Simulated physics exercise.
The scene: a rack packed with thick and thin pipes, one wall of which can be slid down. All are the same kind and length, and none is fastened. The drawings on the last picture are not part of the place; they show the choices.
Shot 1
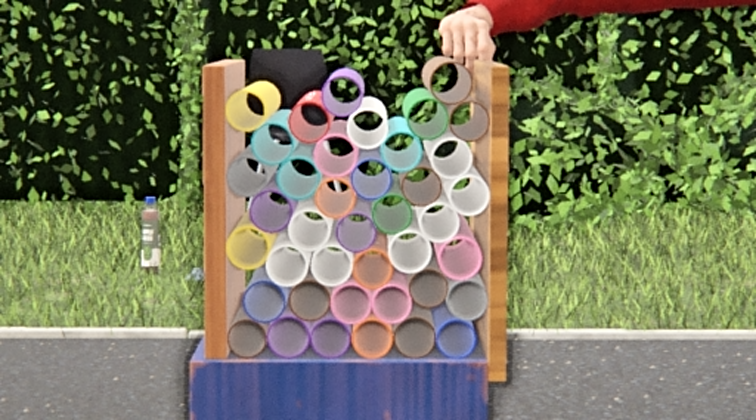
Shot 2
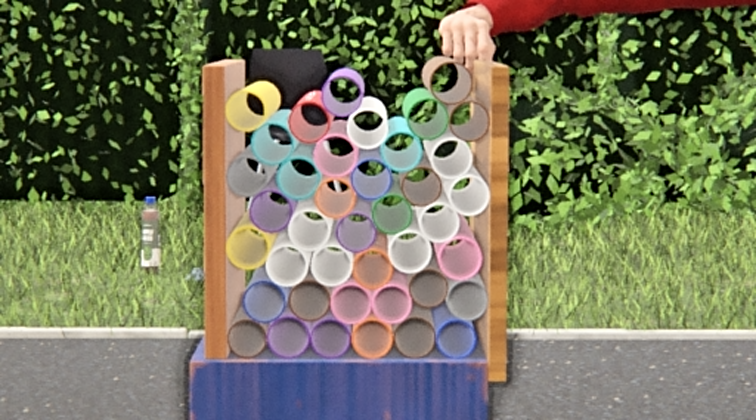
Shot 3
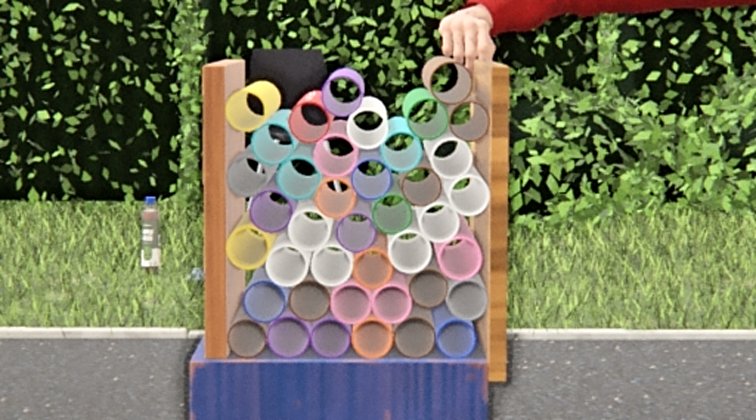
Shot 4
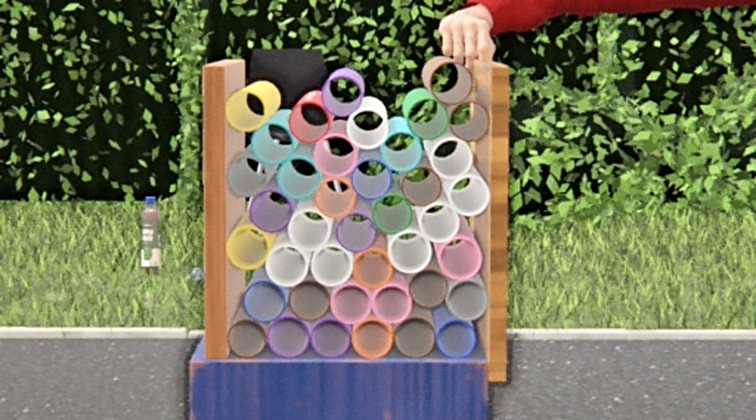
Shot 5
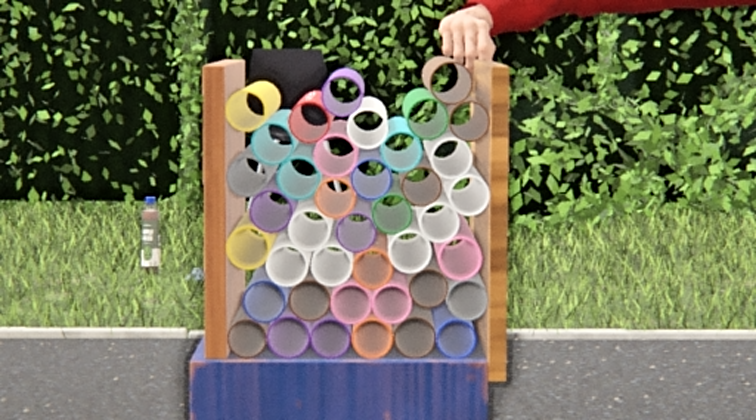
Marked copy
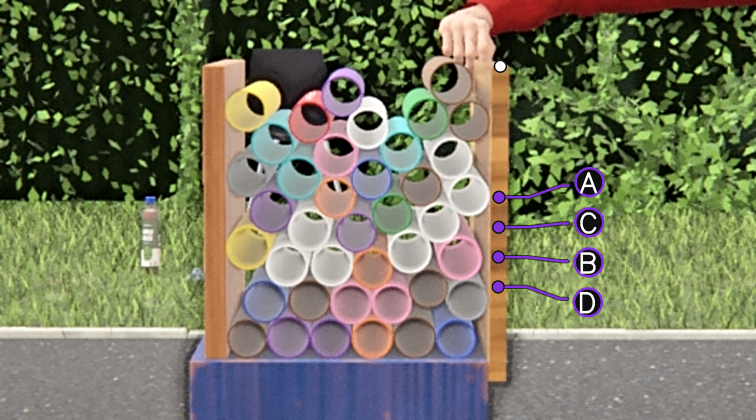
To begin with, colorful round pipes sit packed between two upright wooden boards on a blue base, with a hedge and grass behind. A hand in a red sleeve rests at the top of the right side, by a brown pipe. Throughout, the hand and the pipes show no clear movement.
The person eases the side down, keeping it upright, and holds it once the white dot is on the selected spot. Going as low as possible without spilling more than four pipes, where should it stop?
The answer is mark C.
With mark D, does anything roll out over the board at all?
Yes.
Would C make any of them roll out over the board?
Yes, at C.
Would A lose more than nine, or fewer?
It loses fewer than nine.
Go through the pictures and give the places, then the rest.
A brown pipe (247, 339); a blue pipe (456, 339); a brown pipe (310, 300), in the first picture.
A brown pipe (310, 300); a white pipe (410, 252), in the second picture.
A white pipe (310, 230); an orange pipe (335, 198), in the third picture.
A turquoise pipe (402, 151); a white pipe (367, 128), in the fourth picture.
Side board (487, 207); a brown pipe (247, 339); a blue pipe (456, 339), in the fifth picture.
On the marked copy, A at (499, 197); B at (499, 257); C at (499, 227); D at (498, 287); the white dot at (501, 66).
With C. Early on, top of the board (490, 135).
Further on, top of the board (489, 216).
At the end, top of the board (489, 226), two out over the board.
As for the rest, A two out over the board; B more than four out over the board; D more than four out over the board.
